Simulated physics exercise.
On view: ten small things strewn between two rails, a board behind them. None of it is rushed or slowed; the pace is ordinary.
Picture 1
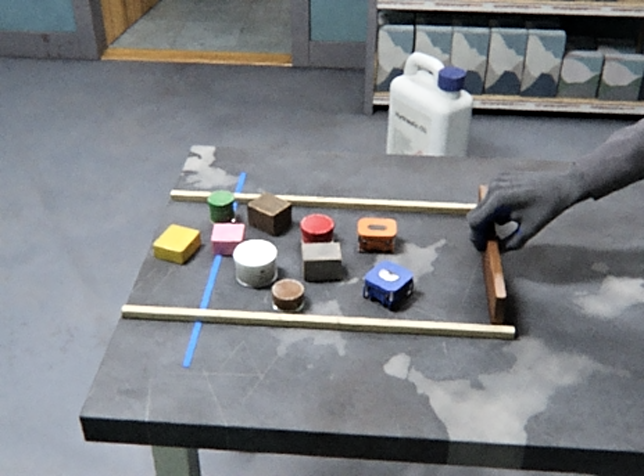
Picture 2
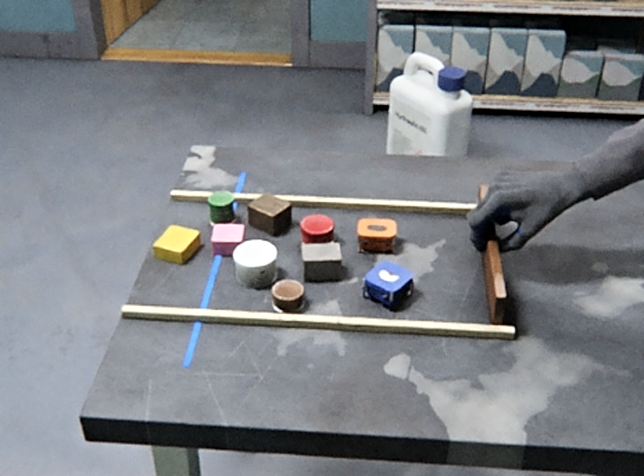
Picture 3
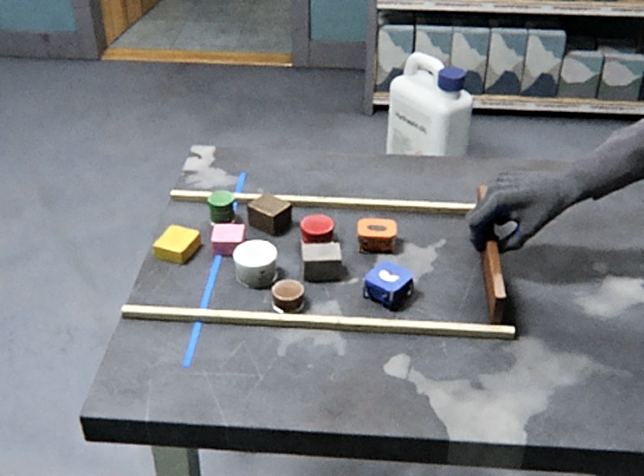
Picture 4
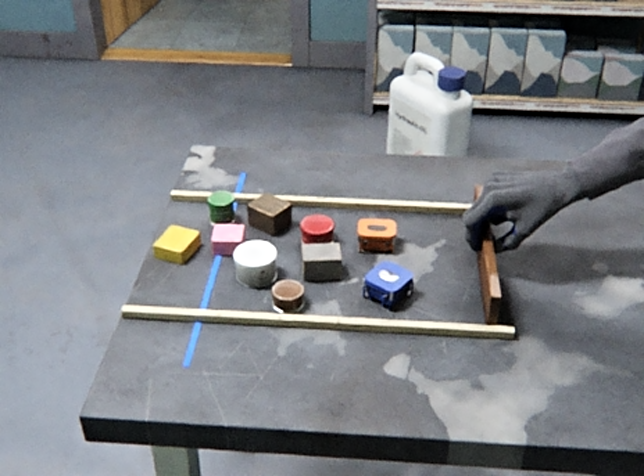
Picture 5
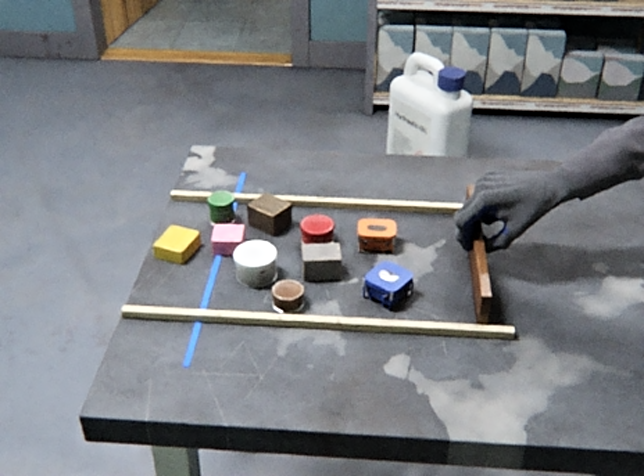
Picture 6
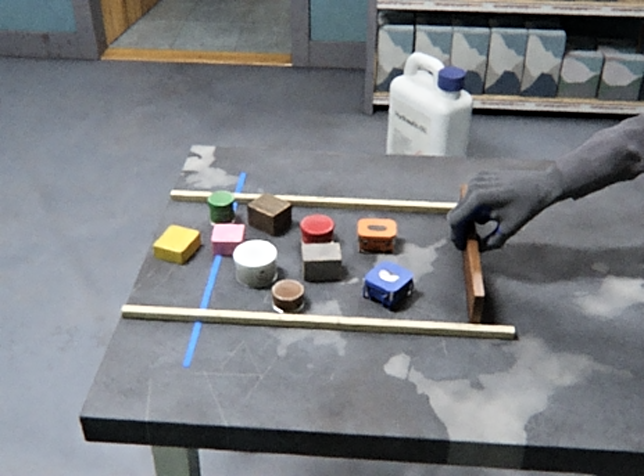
At the start, a gloved hand holds a brown board upright at the right end of two pale rails, with ten small blocks and containers scattered between them around a blue tape line. The hand then slides the board slightly left, while the small objects stay still.
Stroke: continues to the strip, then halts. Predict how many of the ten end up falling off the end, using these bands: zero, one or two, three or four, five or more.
The count that falls off the end is one or two.
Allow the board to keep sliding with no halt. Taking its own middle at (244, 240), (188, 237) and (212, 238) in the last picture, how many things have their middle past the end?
That makes 1, 6, 2.
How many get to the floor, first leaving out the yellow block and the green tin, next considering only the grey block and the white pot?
First 0, second 1.
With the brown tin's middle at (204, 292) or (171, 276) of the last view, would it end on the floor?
In the two tries the brown tin is not knocked off and is not knocked off, in that order.
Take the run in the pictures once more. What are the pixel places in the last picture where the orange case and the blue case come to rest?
The orange case at (207, 228), the blue case at (190, 282).
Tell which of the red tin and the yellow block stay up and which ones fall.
I'd say the red tin stays where it is and the yellow block doesn't stay.
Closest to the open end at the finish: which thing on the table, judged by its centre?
It's the pink block that is foremost.
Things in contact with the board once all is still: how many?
4 in contact.
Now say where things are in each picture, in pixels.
Yellow block (177, 244); green tin (222, 209); pink block (229, 240); board (490, 252); tape (219, 255), in the first frame.
Green tin (222, 209); black block (270, 214), in the second frame.
Pink block (229, 240); orange case (377, 236), in the third frame.
Yellow block (177, 244); board (485, 252), in the fourth frame.
Green tin (222, 209); white pot (256, 265), in the fifth frame.
Yellow block (177, 244); green tin (222, 209); pink block (229, 240); board (470, 251); tape (219, 255), in the sixth frame.
Soon after, none off yet; yellow block at rest near (177, 244); green tin at rest near (222, 209); pink block at rest near (229, 240).
At rest, the number that fall off is one or two; fallen, yellow block.
